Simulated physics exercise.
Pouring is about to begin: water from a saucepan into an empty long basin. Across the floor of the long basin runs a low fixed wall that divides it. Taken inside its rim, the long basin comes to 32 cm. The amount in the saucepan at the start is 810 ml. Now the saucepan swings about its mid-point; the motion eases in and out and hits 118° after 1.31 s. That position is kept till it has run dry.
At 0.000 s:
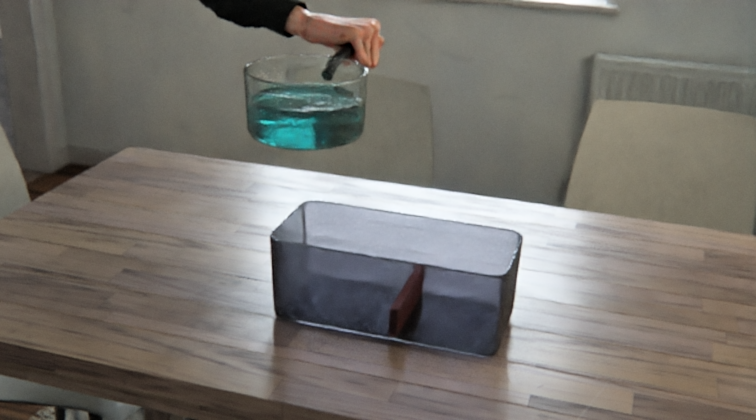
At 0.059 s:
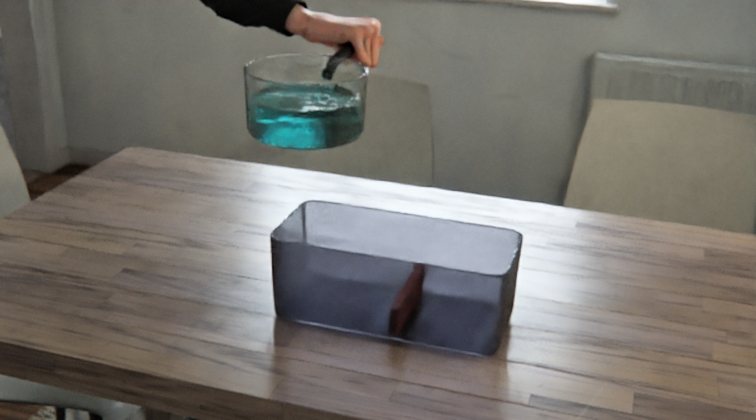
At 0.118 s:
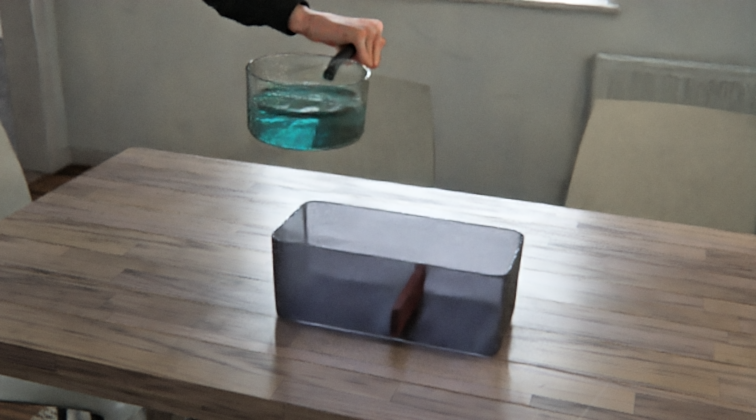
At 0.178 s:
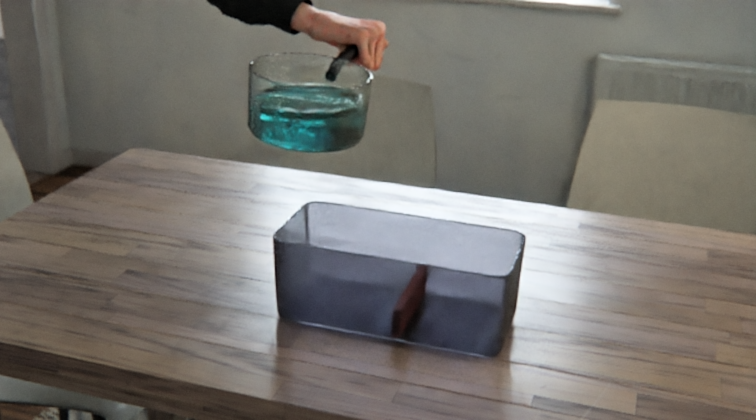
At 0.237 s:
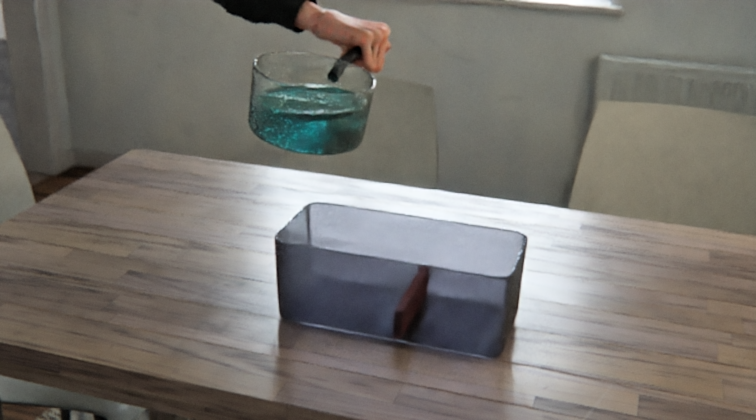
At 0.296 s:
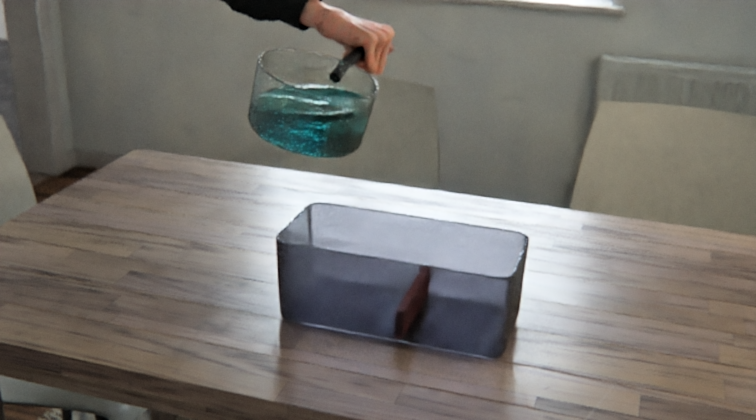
A hand slowly tilts a glass saucepan of blue-green water above an empty basin.
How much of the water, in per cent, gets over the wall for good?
37 %.
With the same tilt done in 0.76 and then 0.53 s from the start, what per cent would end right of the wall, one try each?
Roughly 20 per cent the first time and 15 per cent the second.
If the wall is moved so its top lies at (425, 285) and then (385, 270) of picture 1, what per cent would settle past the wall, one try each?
Some 5 in a hundred, then some 60 in a hundred.
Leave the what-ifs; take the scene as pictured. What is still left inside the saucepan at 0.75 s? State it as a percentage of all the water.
Close to 62 percent of the liquid remains at that time.
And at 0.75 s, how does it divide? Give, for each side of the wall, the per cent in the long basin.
Around 4 on the left side and 2 on the right side.
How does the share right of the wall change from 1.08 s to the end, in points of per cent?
There is a rise of about 1.
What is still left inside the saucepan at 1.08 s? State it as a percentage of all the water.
I'd estimate some 9 per cent.
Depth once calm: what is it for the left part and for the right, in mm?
I'd expect close to 22 mm on the left and close to 16 mm on the right.
Then, 0.75 s in, the tilt is 72° and 62 per cent is still to pour, 4 is left of the wall and 2 right of it.
Then, 1.08 s in, the tilt is 109° and 9 per cent is still to pour, 43 is left of the wall and 36 right of it.
Then, 1.43 s in, the tilt is 118° and 0 per cent is still to pour, 62 is left of the wall and 36 right of it.
Then, 1.81 s in, the tilt is 118° and 0 per cent is still to pour, 62 is left of the wall and 37 right of it.
Finally, 62 per cent lies left of the wall, 37 right of it and 1 outside.
